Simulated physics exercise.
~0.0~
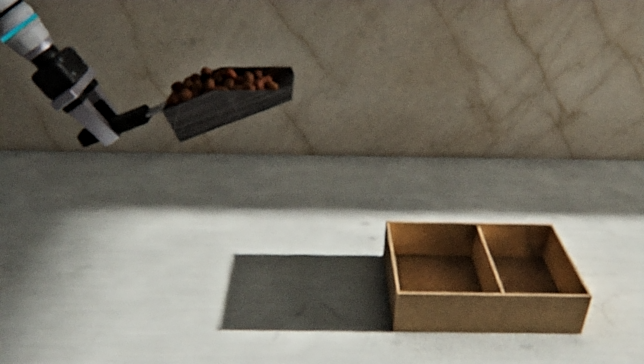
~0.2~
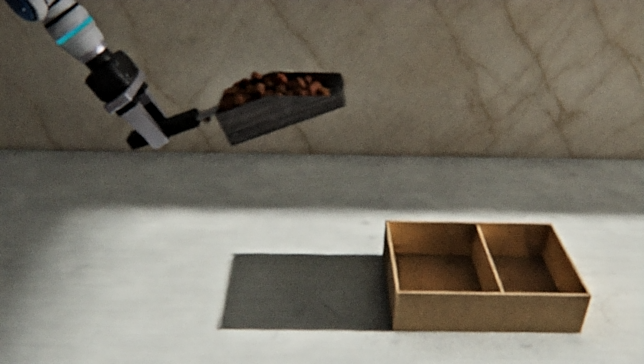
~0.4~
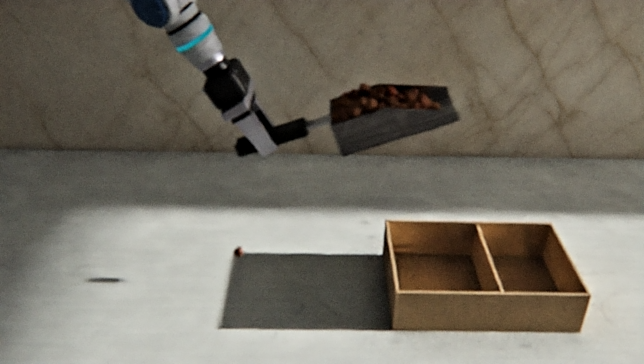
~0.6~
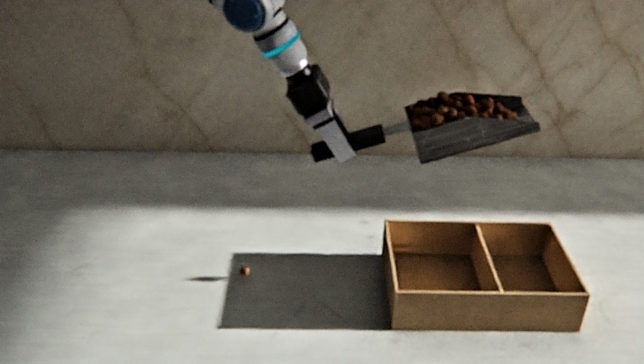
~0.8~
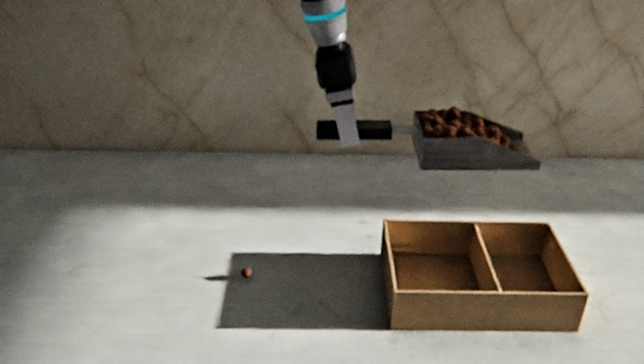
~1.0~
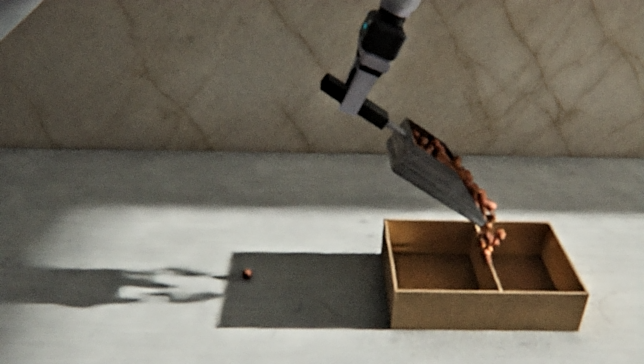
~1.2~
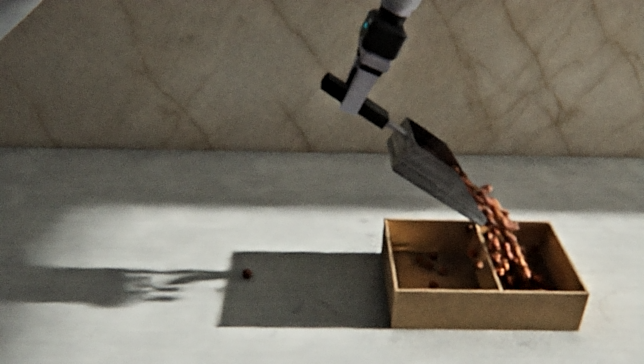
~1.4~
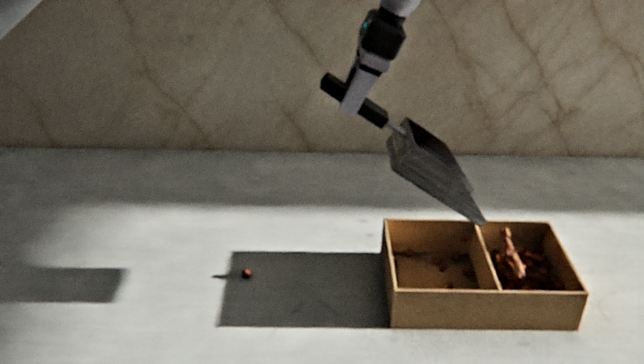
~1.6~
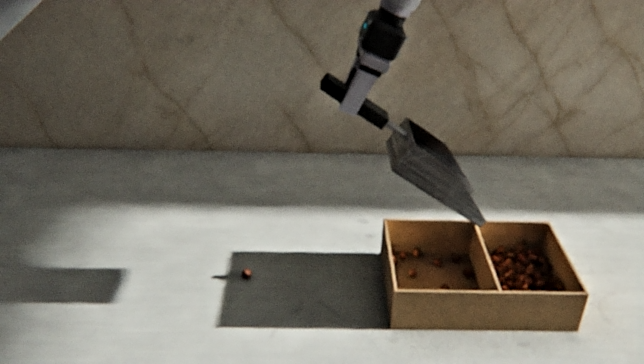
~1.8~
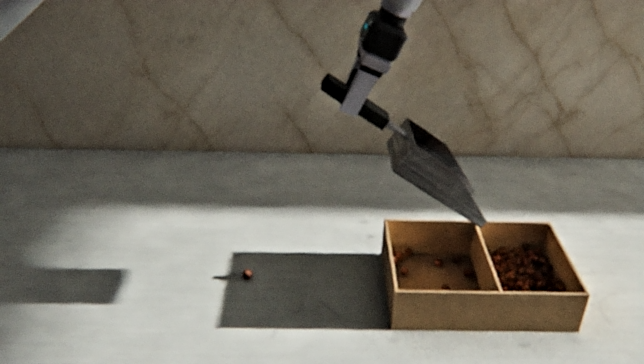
A robot arm carries a scoop right and tips hazelnuts mostly into the box's right compartment.
